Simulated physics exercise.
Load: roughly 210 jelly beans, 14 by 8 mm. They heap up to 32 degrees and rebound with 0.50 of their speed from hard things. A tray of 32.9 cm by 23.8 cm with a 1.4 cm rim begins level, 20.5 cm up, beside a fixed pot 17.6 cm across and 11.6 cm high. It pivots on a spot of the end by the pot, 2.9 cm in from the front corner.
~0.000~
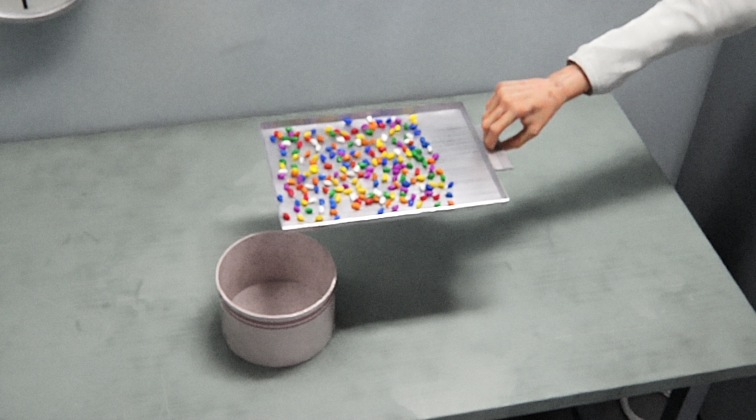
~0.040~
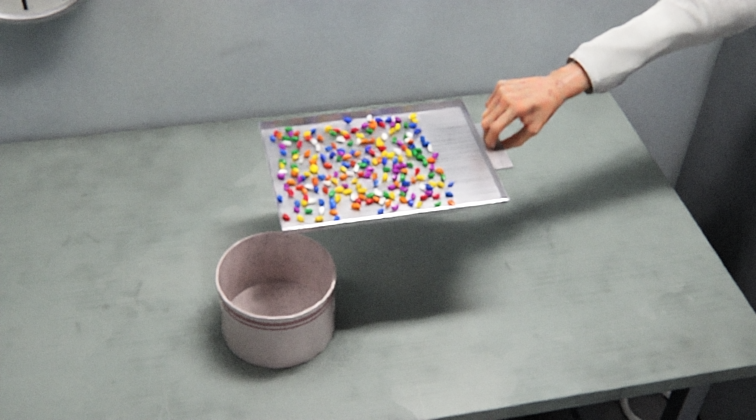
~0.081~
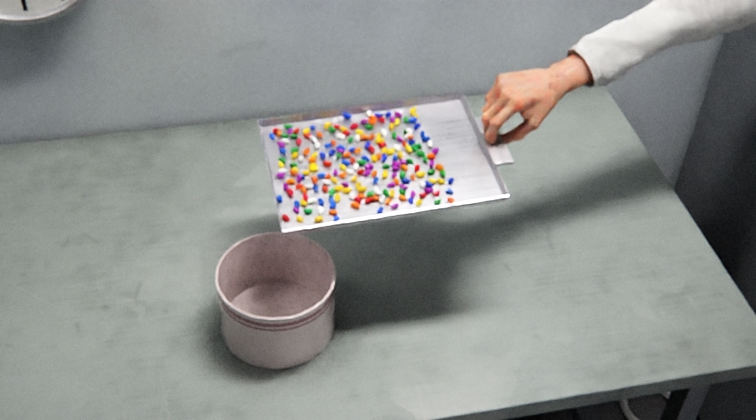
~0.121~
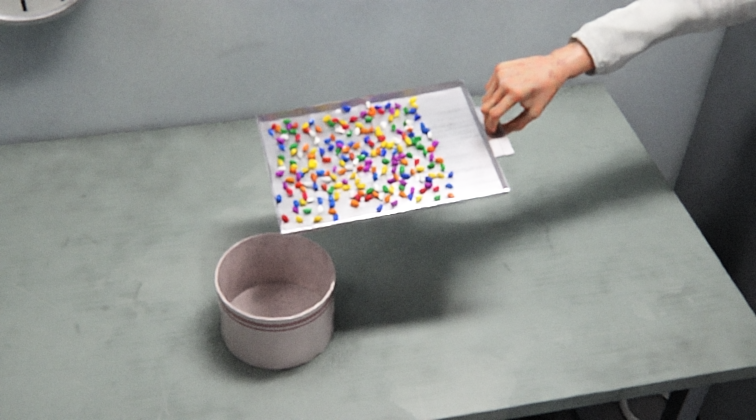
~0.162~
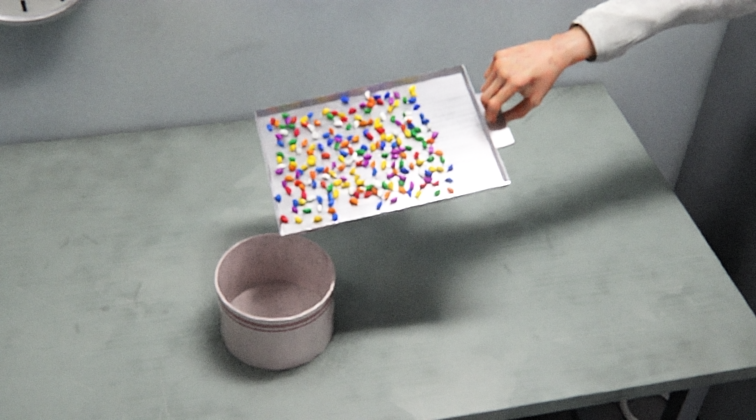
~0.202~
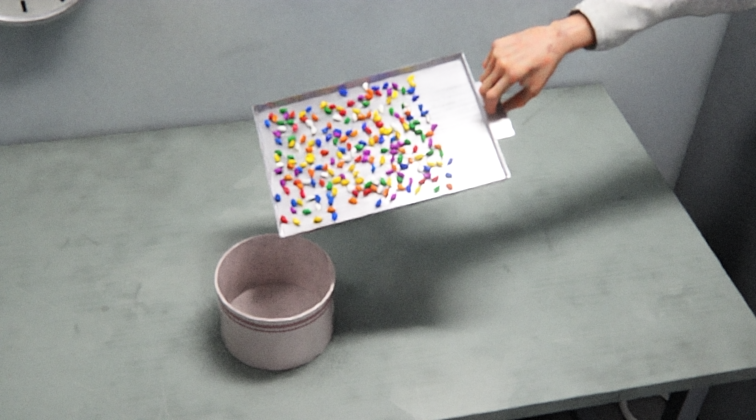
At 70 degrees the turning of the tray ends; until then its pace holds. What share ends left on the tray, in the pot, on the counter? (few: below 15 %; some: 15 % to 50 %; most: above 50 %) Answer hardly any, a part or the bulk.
Tray hardly any, pot the bulk, counter hardly any.
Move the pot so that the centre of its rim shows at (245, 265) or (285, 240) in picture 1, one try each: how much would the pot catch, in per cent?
Some 55 and 5 per cent.
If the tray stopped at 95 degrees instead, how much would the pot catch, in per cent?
In that case some 90 per cent.
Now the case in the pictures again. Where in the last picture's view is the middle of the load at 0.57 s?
Around (301, 199).
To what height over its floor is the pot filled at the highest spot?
About 2.5 cm.
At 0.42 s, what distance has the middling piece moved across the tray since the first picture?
Some 3 cm.
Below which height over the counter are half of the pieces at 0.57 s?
Some 26 cm.
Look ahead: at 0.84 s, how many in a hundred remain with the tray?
Roughly 15 per cent.
Then, at 0.42 s, tilt 44 degrees; the tray holds 100 %, the pot 0 %.
After 0.57 s, tilt 62 degrees; the tray holds 100 %, the pot 0 %.
After 0.84 s, tilt 70 degrees; the tray holds 15 %, the pot 65 %.
In the end, at 1.9 s, tray 10 %, pot 85 %, counter 10 %.
